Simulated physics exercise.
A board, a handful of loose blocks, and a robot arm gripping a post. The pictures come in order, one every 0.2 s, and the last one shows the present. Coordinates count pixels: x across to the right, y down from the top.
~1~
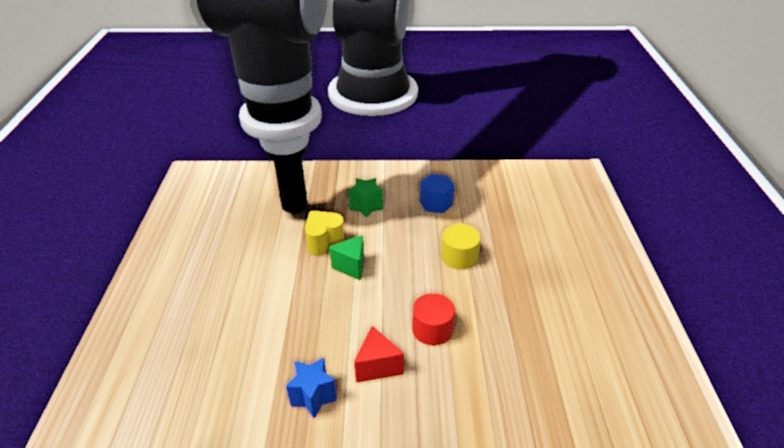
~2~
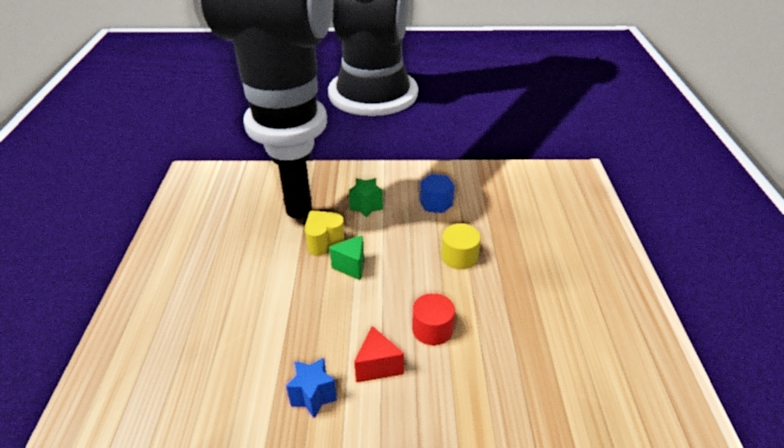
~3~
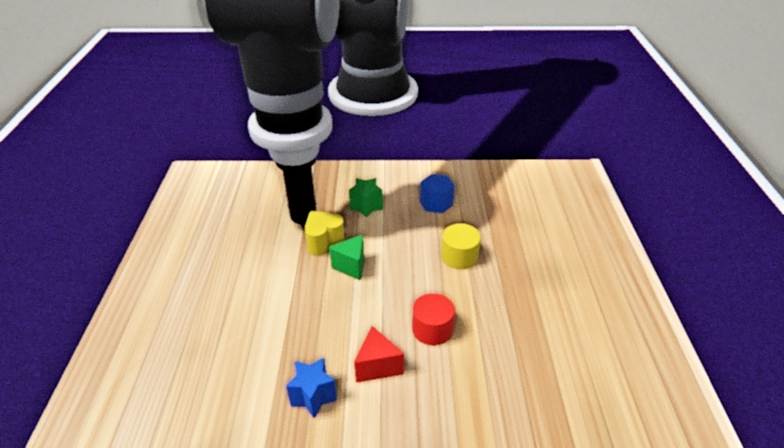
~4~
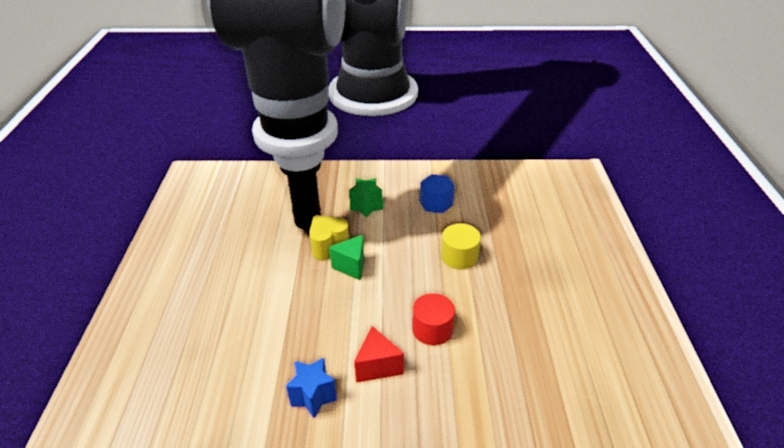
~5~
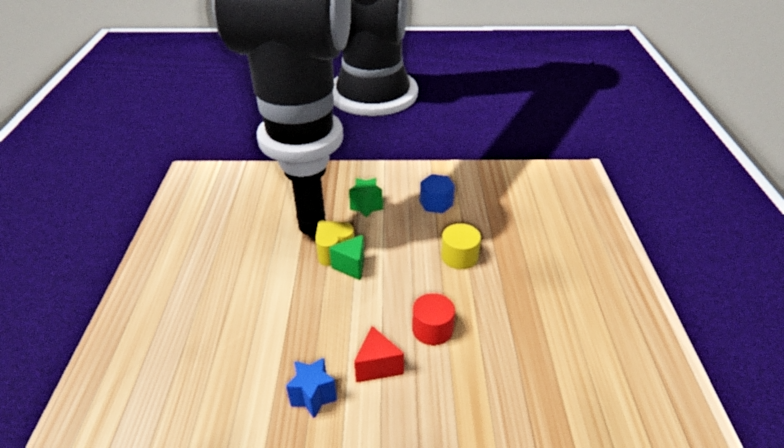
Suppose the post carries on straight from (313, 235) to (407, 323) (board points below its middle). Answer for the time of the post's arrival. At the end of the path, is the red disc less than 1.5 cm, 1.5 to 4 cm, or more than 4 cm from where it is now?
Between 1.5 and 4 cm.
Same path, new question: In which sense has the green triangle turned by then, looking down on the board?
It turns clockwise.
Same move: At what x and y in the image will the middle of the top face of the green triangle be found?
Put as a pixel place, it's (416, 357).
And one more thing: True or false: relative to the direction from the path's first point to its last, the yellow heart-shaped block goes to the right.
That is true.
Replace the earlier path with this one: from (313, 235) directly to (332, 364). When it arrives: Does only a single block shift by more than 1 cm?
No
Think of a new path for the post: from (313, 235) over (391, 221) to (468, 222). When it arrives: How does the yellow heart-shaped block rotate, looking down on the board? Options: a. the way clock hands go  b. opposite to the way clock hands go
Correct choice: A.
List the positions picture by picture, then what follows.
Post's lower end (295, 206); yellow heart-shaped block (322, 222); green triangle (350, 247); red triangle (377, 346); red disc (434, 308), in the first frame.
Post (299, 211); blocks still, in the second frame.
Post (304, 217); blocks still, in the third frame.
Post (308, 222); yellow heart-shaped block (327, 226), in the fourth frame.
Post (312, 227); yellow heart-shaped block (332, 231); green triangle (350, 247); red triangle (377, 346); red disc (434, 308), in the fifth frame.
The first path, step by step. One third of the way, post (342, 254); yellow heart-shaped block (363, 260); green triangle (382, 275).
Two thirds of the way, post (373, 282); yellow heart-shaped block (394, 293), turned 15° clockwise; green triangle (410, 313); red disc (445, 315).
At the end, post (407, 315); yellow heart-shaped block (417, 331), turned 55° clockwise; green triangle (416, 357), turned 40° clockwise; red triangle still; red disc (458, 323).
